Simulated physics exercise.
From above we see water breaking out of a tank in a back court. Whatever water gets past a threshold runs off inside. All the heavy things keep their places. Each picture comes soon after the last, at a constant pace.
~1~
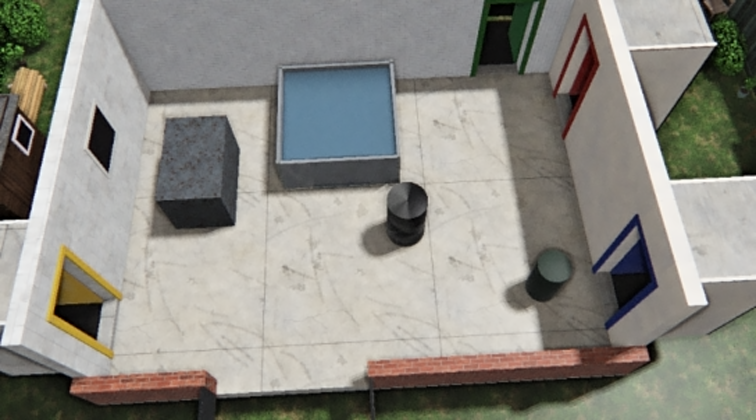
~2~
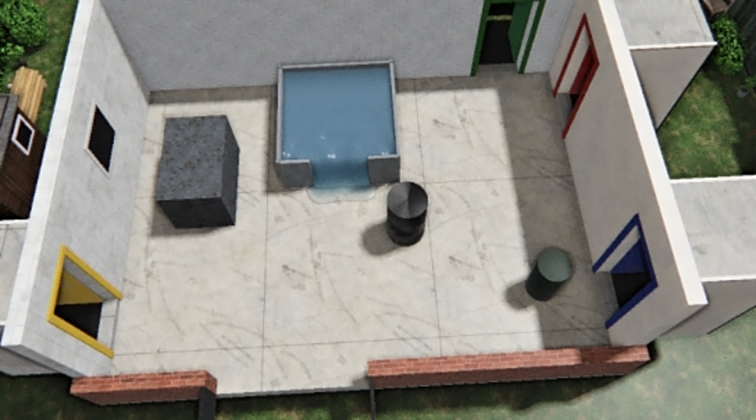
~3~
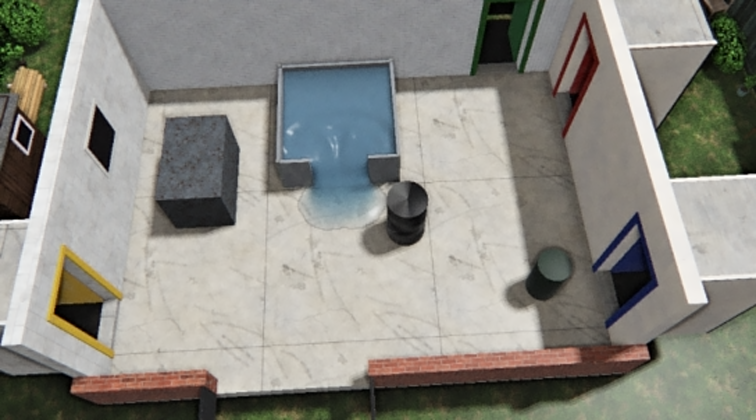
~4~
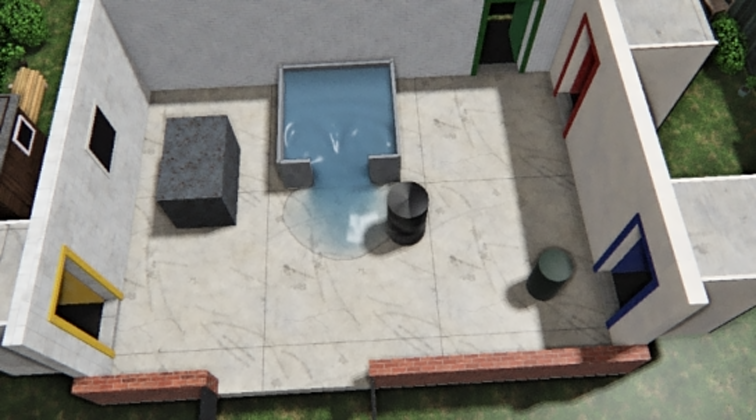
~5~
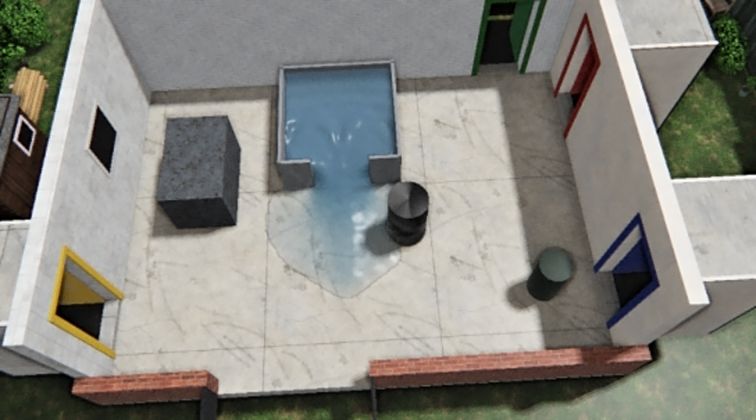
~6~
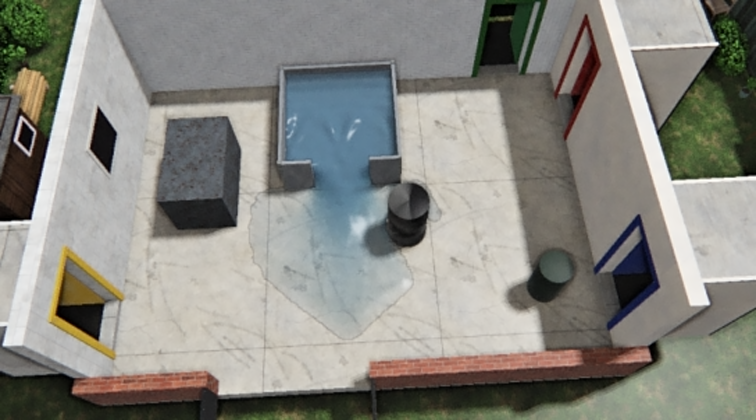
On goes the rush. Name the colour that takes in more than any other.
Blue.
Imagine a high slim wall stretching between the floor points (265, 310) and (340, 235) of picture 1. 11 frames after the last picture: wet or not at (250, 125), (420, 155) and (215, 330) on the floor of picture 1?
In sequence: Spared, spared, swamped.
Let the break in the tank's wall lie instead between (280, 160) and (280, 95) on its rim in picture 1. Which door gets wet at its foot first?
I'd go with the yellow one.
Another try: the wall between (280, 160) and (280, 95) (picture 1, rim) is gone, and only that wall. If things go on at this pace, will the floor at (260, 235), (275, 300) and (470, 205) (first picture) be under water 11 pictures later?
Soaked, soaked, untouched.
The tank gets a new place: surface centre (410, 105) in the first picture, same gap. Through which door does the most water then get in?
The blue one.
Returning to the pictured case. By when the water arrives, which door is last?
It's the green one.
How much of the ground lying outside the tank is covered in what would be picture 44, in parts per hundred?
70 %, roughly.
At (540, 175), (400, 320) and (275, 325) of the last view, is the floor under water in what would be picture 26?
Taking them in turn: Not wetted, drenched, drenched.
A moment on, water covers 30 % of the floor; red door not reached, blue door not reached, green door not reached, yellow door not reached.
Next, water covers 45 % of the floor; red door not reached, blue door not reached, green door not reached, yellow door not reached.
Then, water covers 45 % of the floor; red door not reached, blue door a trickle in, green door not reached, yellow door wet at the sill, nothing in.
Later, water covers 70 % of the floor; red door wet at the sill, nothing in, blue door some in, green door wet at the sill, nothing in, yellow door wet at the sill, nothing in.
In the end, water covers 90 % of the floor; red door wet at the sill, nothing in, blue door some in, green door some in, yellow door wet at the sill, nothing in; the blue door has let in the most.
